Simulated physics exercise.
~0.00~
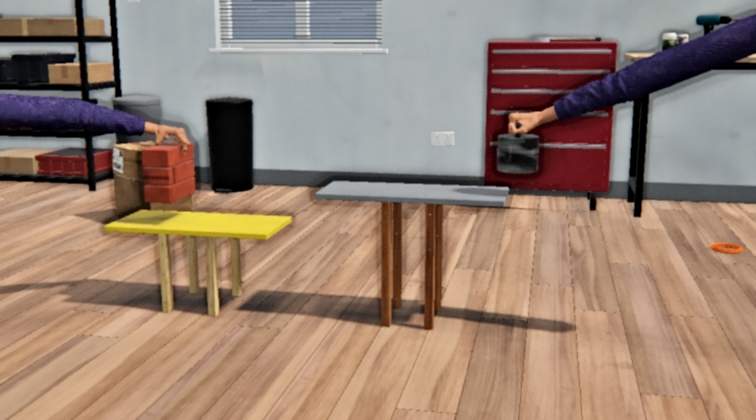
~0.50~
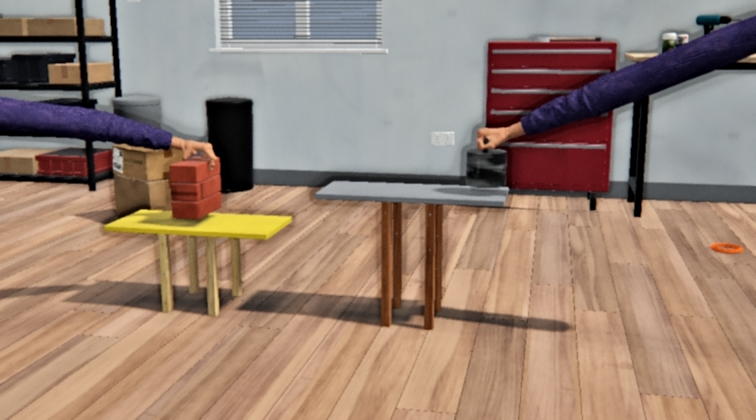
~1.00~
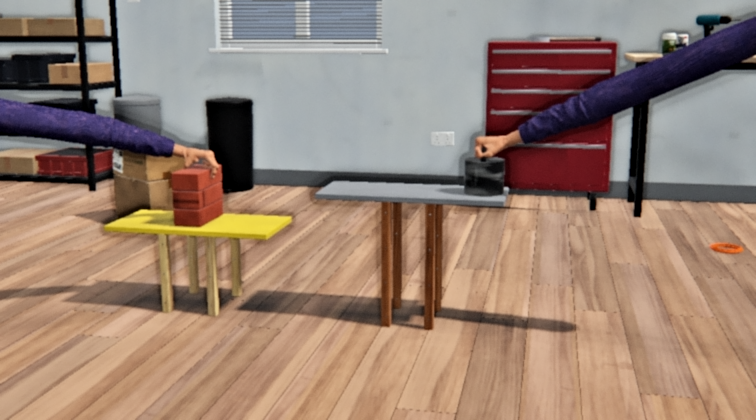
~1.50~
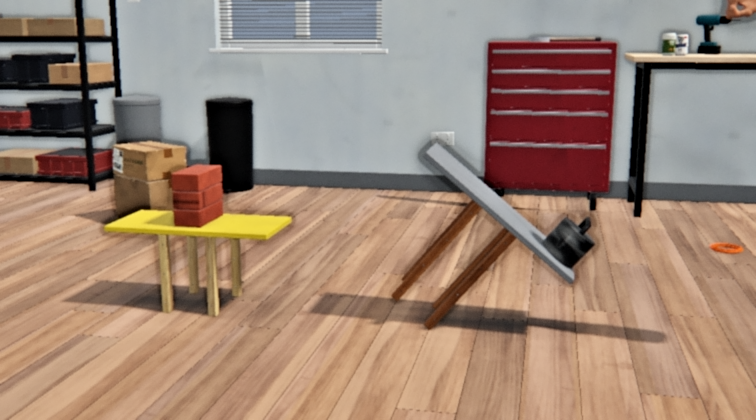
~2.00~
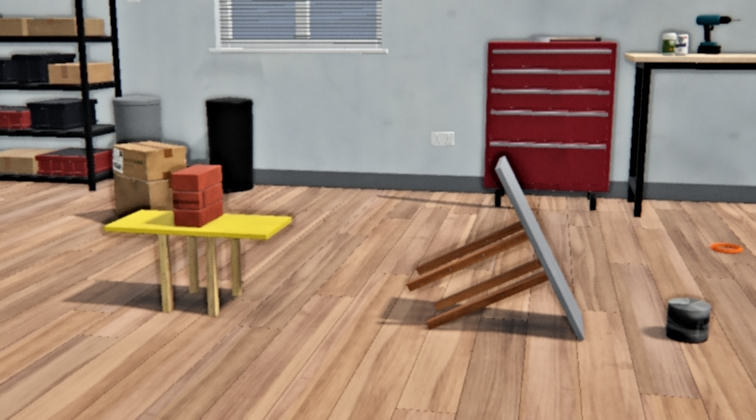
Two hands set a stack of red bricks on a low yellow table and a dark can on the right end of a gray table, then let go; the yellow table stayed steady, while the gray one tipped over rightward and the can ended up on the floor.
